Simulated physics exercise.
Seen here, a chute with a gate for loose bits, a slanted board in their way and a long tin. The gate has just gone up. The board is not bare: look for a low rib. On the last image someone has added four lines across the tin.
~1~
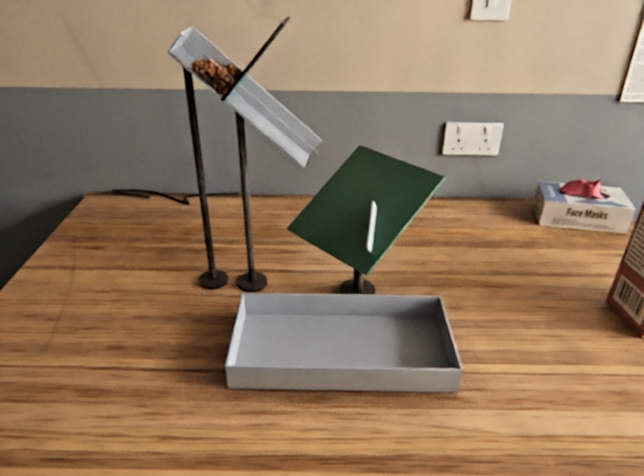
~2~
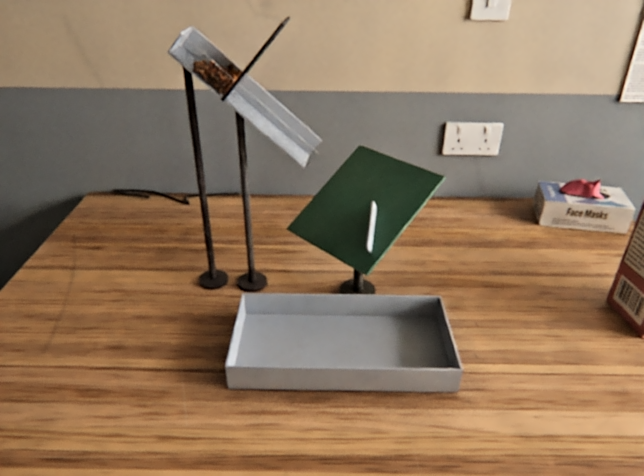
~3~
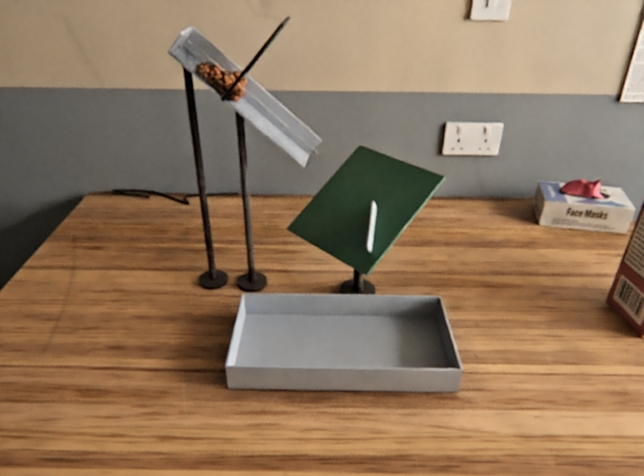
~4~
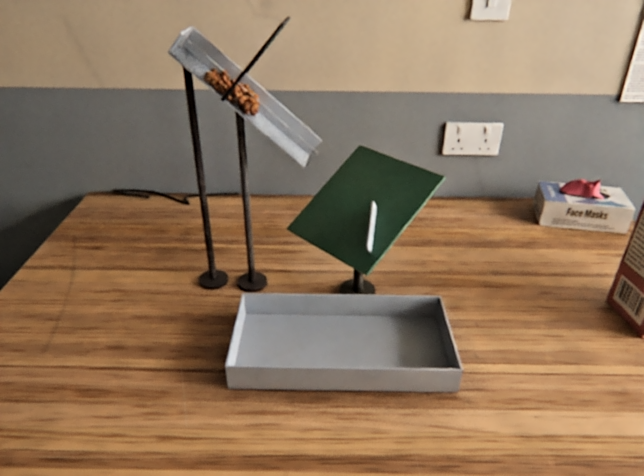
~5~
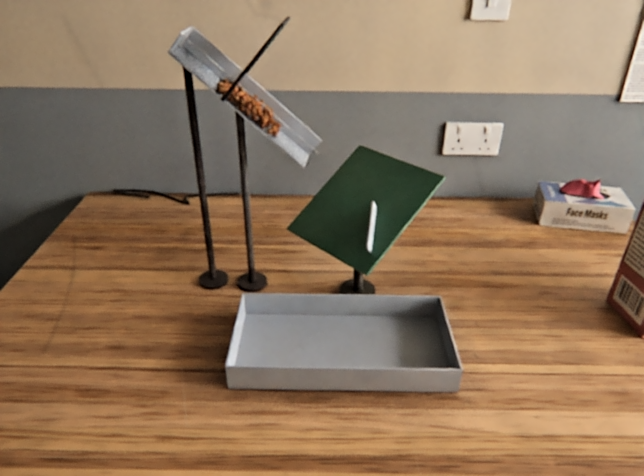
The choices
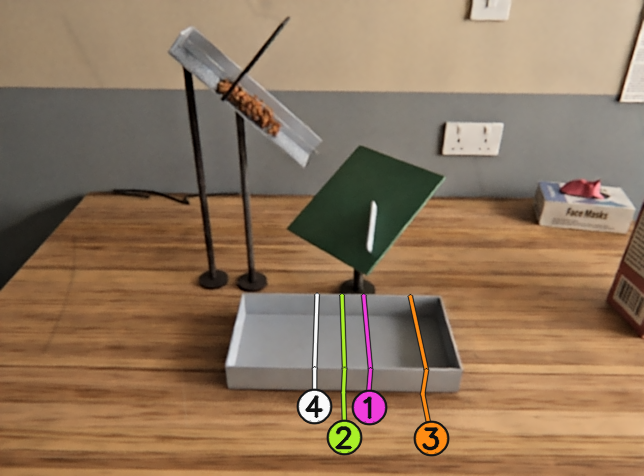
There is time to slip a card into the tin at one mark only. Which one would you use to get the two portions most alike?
The best line is 4.
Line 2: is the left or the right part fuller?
The left side.
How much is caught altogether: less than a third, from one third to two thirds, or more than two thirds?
More than two thirds.
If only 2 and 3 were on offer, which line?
The answer is 2.
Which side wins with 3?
More lands on the left.
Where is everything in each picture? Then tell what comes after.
The first picture shows load behind the gate at (223, 78), cereal balls; lip of the chute at (306, 162), sloping fairly steeply.
The second picture shows middle of the board at (363, 203), tilted fairly steeply; middle of its low edge at (323, 250); of its high edge at (399, 159).
The third picture shows front corners of the tin at (226, 366) and (462, 369), empty; front of the load at (242, 93).
The fourth picture shows middle of the load at (238, 90); its front at (256, 111), about a third of the way to the lip; rib from (373, 201) to (367, 247).
The fifth picture shows middle of the load at (253, 104); its front at (277, 130), about half of the way to the lip.
On the marked copy, line 1 crosses the front rim at (370, 368); line 2 crosses the front rim at (344, 368); line 3 crosses the front rim at (426, 369); line 4 crosses the front rim at (314, 367).
For line 1, of what is caught, nearly all on the left of the divider, a stray few on the right.
For line 2, of what is caught, most on the left of the divider, a small part on the right.
For line 3, of what is caught, all on the left of the divider, none on the right.
For line 4, of what is caught, about half on the left of the divider, about half on the right.
